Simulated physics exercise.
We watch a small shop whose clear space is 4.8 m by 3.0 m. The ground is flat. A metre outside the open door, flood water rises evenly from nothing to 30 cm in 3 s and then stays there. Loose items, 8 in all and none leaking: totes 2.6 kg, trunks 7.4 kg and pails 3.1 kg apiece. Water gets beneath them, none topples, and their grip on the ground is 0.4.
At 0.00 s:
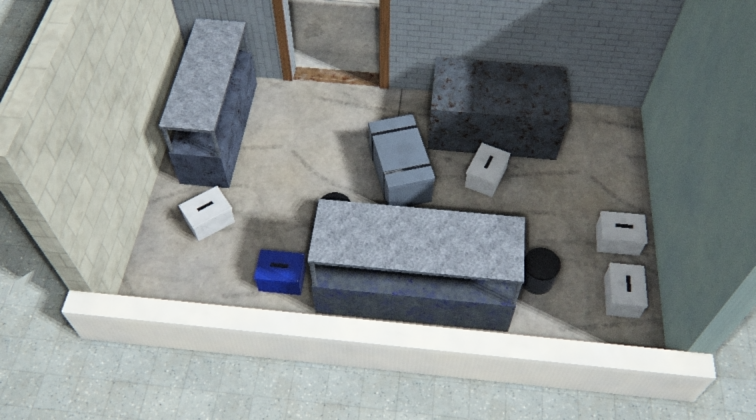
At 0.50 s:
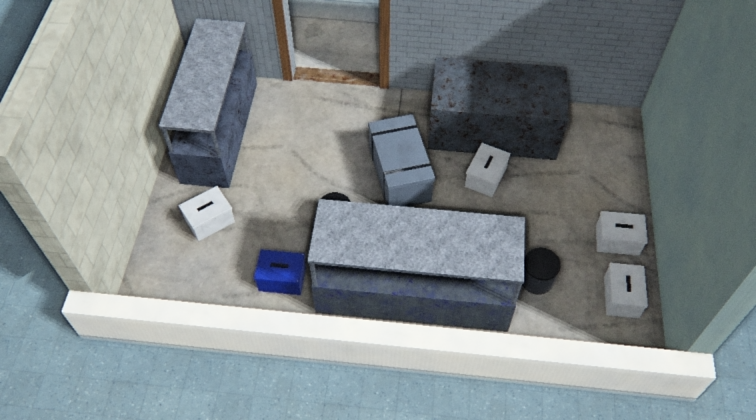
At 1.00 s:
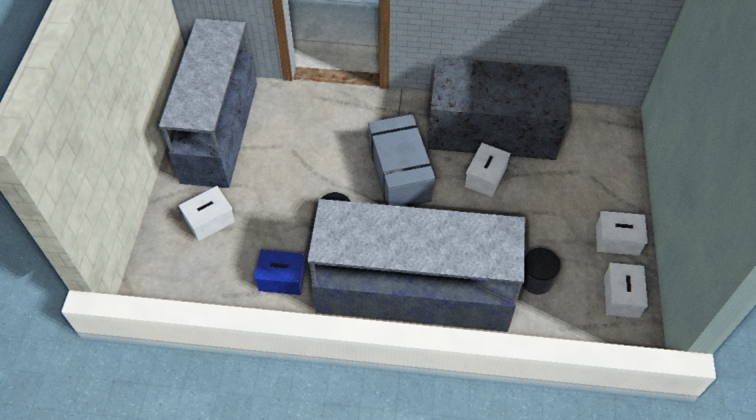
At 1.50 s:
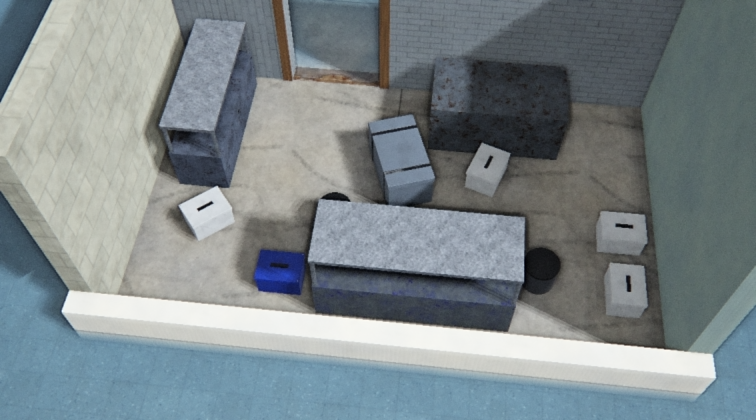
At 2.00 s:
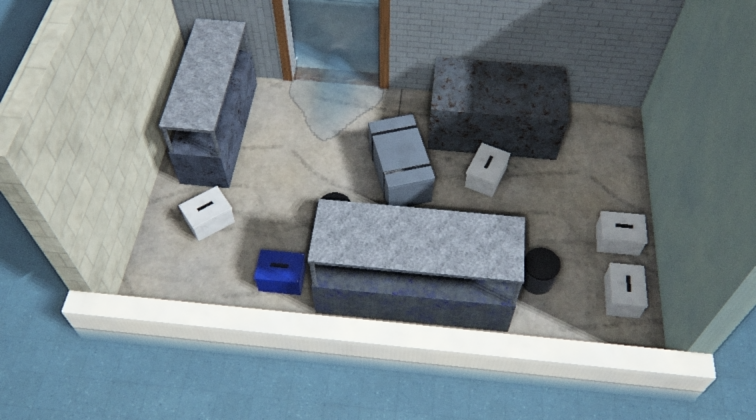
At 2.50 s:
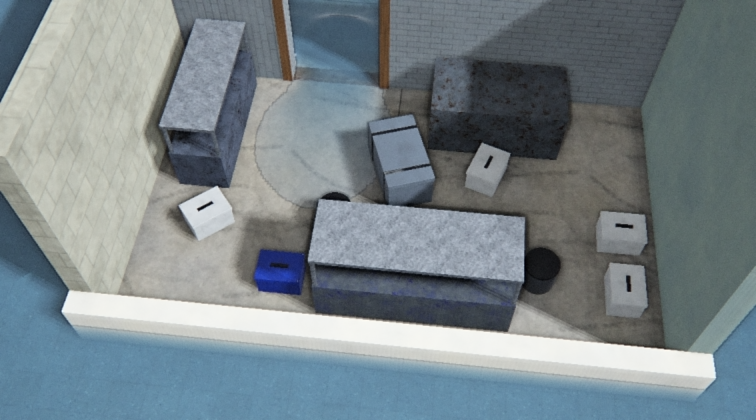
Water covers the ground outside a small shop, then spreads in through the open doorway.
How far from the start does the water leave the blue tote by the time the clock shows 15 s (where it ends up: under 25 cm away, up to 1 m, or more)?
Blue tote is nudged along.
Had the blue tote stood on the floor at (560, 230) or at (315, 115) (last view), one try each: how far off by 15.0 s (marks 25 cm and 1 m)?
In turn: It gets carried off; it gets carried off.
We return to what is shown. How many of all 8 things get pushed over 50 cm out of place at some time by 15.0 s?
I count 7.
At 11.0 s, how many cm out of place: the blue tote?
Roughly 40 cm by then.
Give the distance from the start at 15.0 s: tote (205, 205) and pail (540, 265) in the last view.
In turn: 30 cm, 60 cm.
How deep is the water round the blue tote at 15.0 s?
About 27 cm.
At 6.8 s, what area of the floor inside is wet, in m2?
Roughly 12.0 m2.
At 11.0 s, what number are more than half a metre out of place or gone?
By then 4.
After 3.5 s the blue tote is near (275, 292), 0.3 m from its start, aground; 1 afloat.
After 6.8 s the blue tote is near (288, 298), 0.4 m from its start, afloat; 8 afloat.
After 11.0 s the blue tote is near (288, 296), 0.4 m from its start, afloat; 8 afloat.
After 15.0 s the blue tote is near (287, 292), 0.4 m from its start, afloat; 8 afloat.
